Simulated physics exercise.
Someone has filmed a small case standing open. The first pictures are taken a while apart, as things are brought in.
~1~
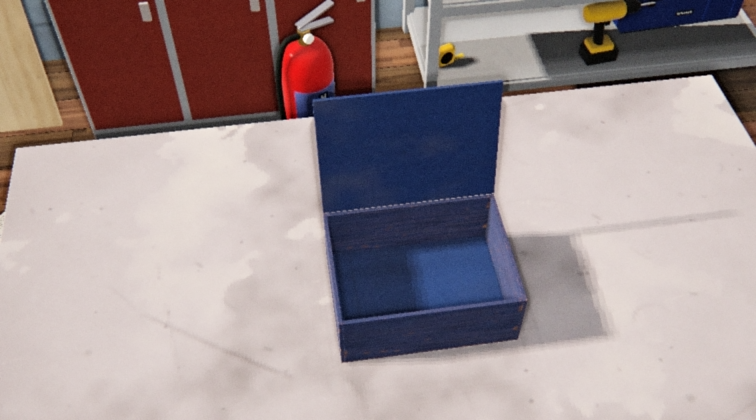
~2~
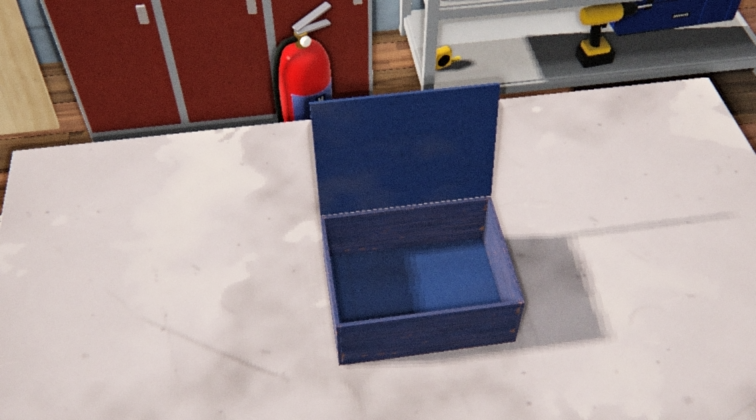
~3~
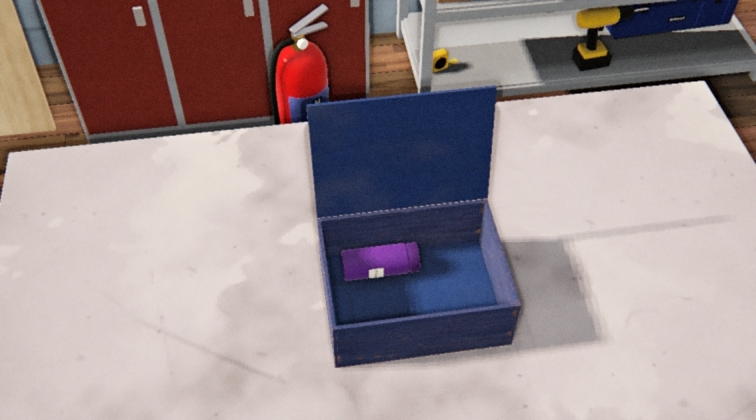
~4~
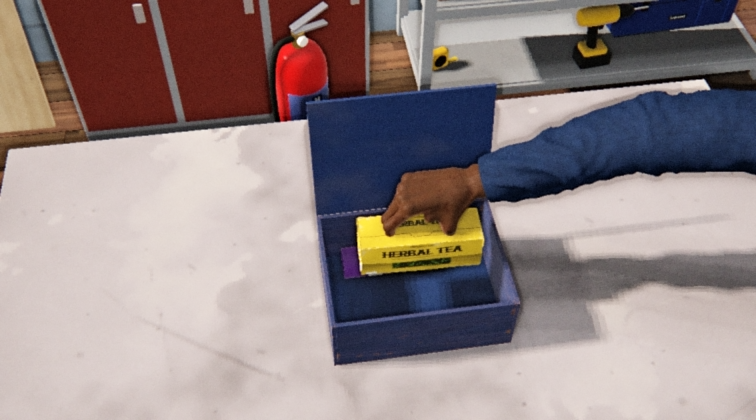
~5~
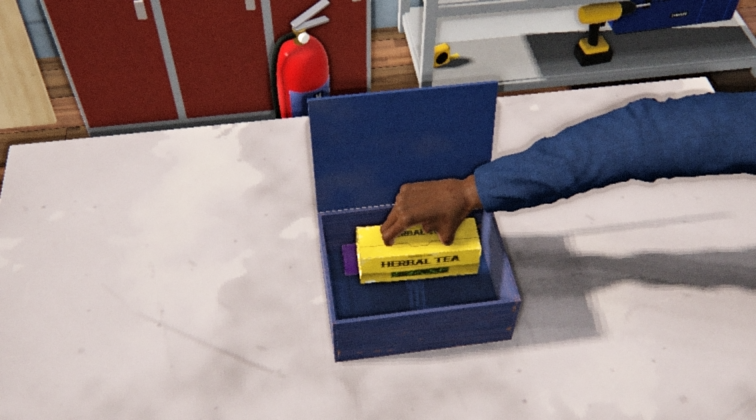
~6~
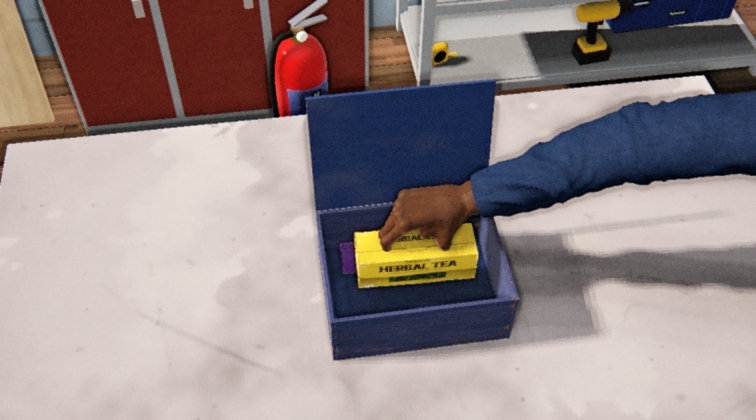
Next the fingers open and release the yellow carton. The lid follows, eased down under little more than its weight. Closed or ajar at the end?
It shuts flat.
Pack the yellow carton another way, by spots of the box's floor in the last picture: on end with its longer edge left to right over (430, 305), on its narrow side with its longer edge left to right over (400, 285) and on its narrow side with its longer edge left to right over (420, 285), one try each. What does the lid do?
First try: It is held up; second try: It shuts flat; third try: It closes.
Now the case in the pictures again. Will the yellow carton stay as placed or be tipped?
It keeps its pose.
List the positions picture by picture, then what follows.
The last thing is not in view yet, in the first picture.
The last thing is not in view yet, in the second picture.
The last thing is not in view yet; purple shaker (381, 261), in the third picture.
Coming down; yellow carton (419, 241), in the fourth picture.
Coming down; yellow carton (417, 251), in the fifth picture.
Put in, still held; yellow carton (415, 256), in the sixth picture.
Then, 1.30 s later than the last frame, lid 78° above the rim; yellow carton moved a little near (414, 281).
Then, 1.90 s later than the last frame, lid 34° above the rim; yellow carton moved a little near (414, 281).
When it is over, lid shut; moved from the start, yellow carton; purple shaker as before. End places, in pixels of the last picture, yellow carton near (414, 281).
